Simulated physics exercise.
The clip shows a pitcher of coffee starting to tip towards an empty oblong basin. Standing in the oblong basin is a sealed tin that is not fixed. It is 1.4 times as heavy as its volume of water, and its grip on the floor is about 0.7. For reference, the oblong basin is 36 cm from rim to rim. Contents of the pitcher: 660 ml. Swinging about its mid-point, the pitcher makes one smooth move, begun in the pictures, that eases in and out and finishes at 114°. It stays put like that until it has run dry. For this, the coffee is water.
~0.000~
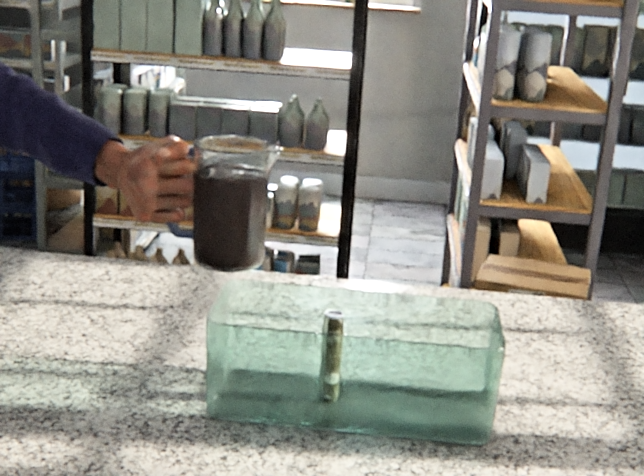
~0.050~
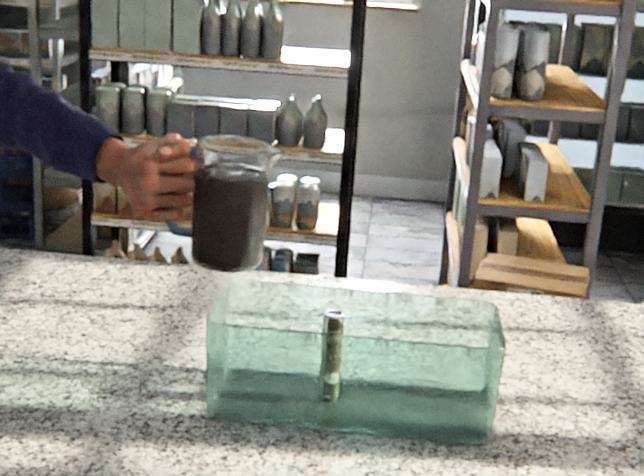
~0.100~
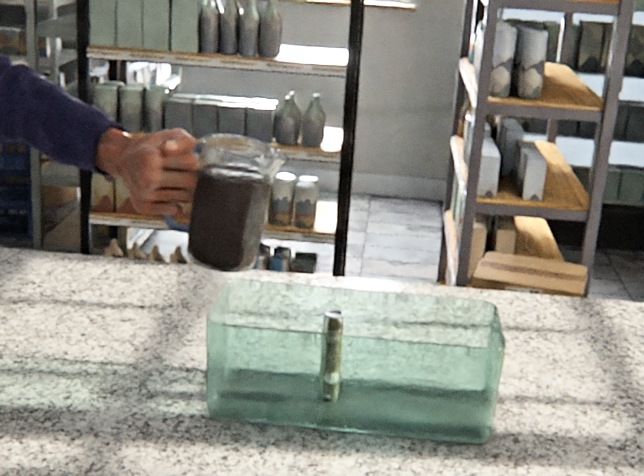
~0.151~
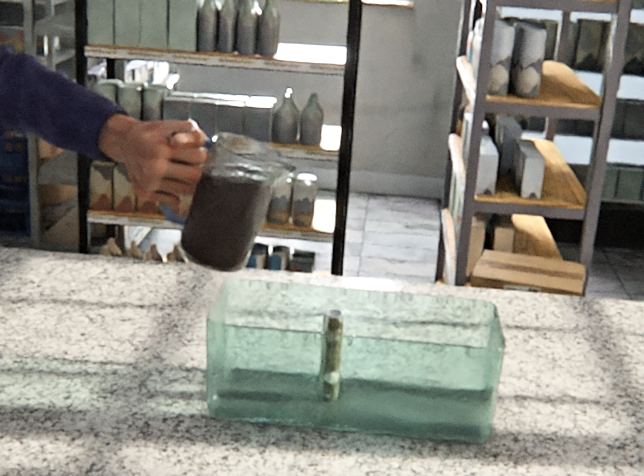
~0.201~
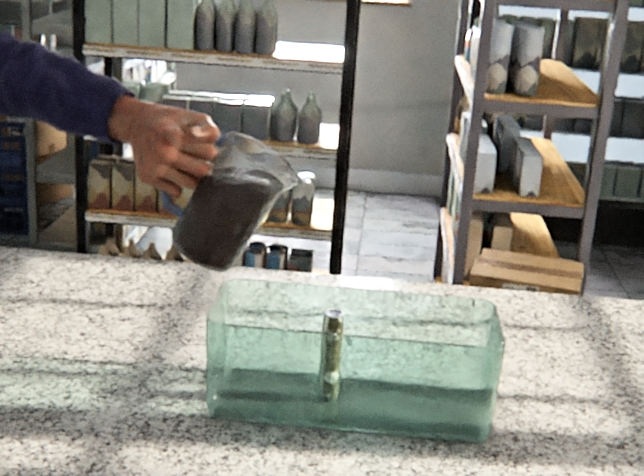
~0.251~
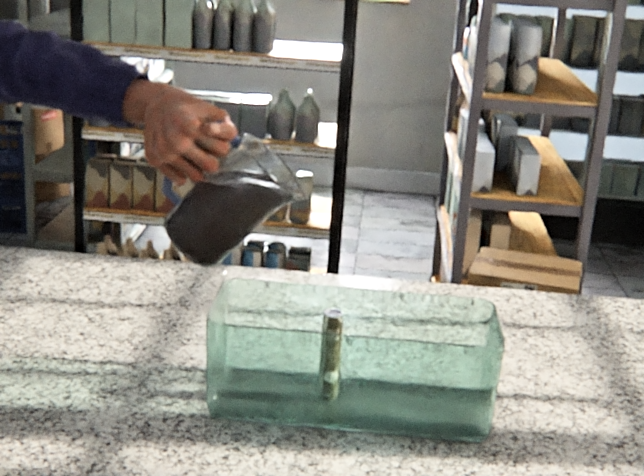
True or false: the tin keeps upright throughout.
False.
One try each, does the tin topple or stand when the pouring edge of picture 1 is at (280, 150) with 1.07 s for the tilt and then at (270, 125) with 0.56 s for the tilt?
Trial 1 - tin tips; trial 2 - tin tips.
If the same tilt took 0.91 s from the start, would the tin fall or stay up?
In that case the tin overturns.
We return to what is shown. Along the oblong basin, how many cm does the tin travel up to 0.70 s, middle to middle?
It has moved some 2 cm.
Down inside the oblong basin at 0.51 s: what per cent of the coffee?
I'd put it near 16 percent.
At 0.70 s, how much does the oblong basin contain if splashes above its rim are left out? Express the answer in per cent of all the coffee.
Looks like about 70 % of the whole amount.
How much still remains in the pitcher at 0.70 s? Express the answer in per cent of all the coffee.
Near 16 percent, more or less.
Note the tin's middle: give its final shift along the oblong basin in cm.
All told, the tin's centre has moved close to 13.0 cm.
After 0.51 s the tilt is 106° and 65 per cent is still to pour; the tin stands where it began.
After 0.70 s the tilt is 114° and 16 per cent is still to pour; the tin stands 2 cm from where it began.
After 0.89 s the tilt is 114° and 1 per cent is still to pour; the tin leans 40°.
After 1.11 s the tilt is 114° and 0 per cent is still to pour; the tin lies on its side.
In the end the tin lies on its side.
